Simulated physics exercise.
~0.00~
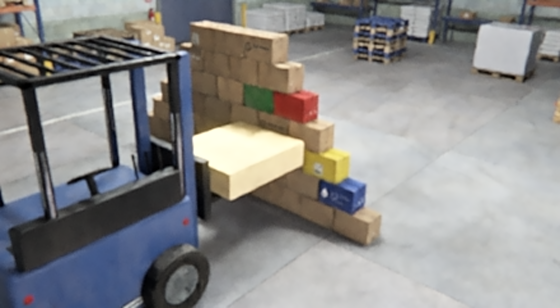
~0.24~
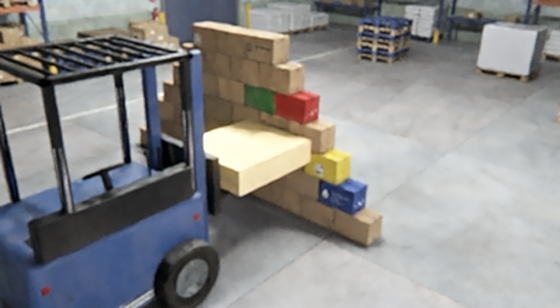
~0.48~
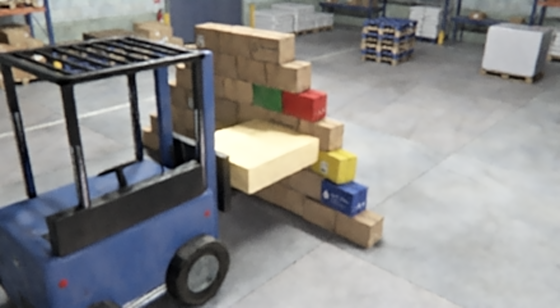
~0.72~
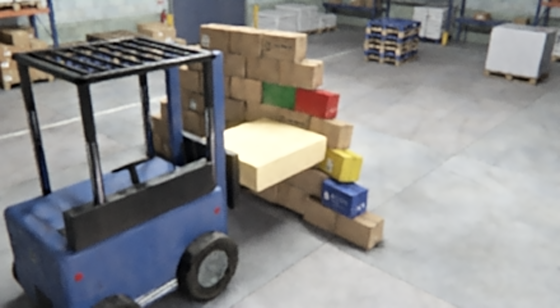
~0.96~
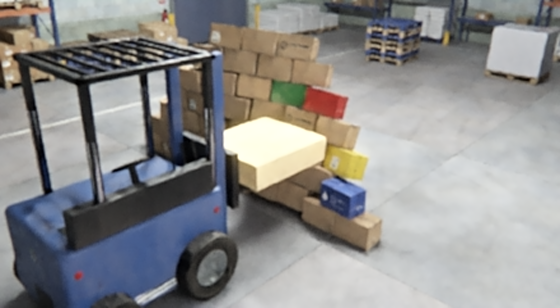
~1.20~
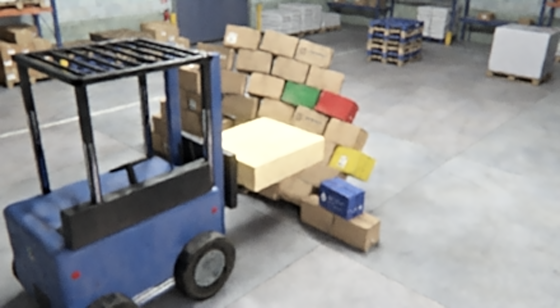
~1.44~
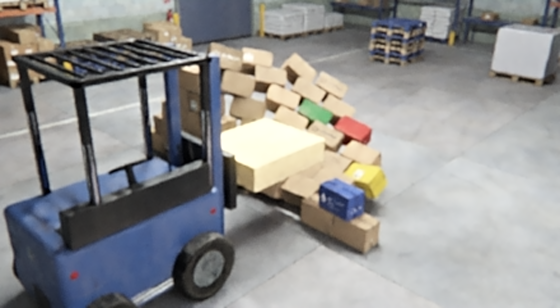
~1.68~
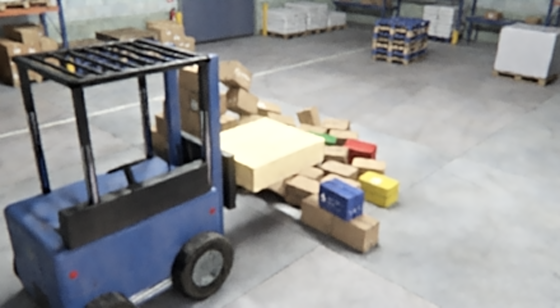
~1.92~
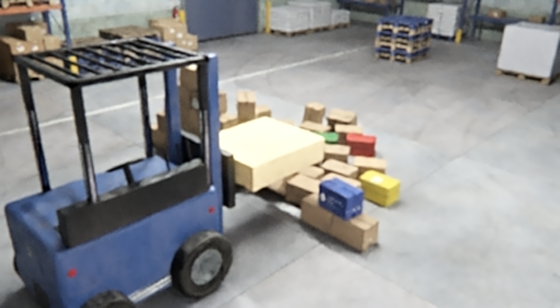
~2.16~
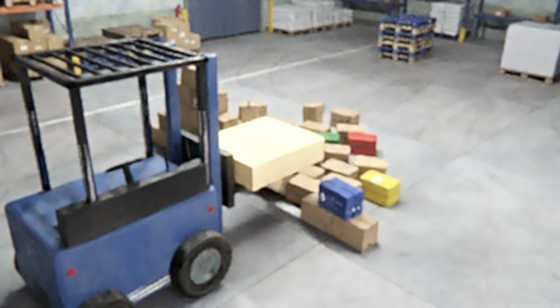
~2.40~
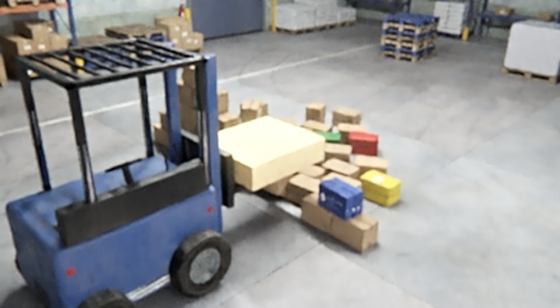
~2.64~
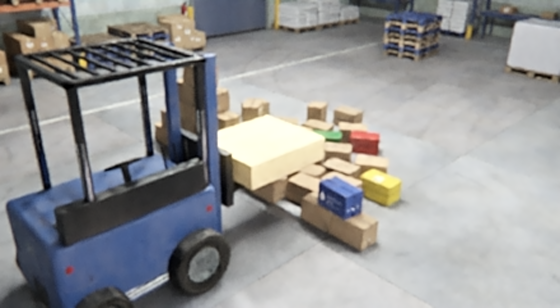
Warehouse floor with a blue forklift pushing a pale block into a stepped carton wall, which leans and collapses into a heap.
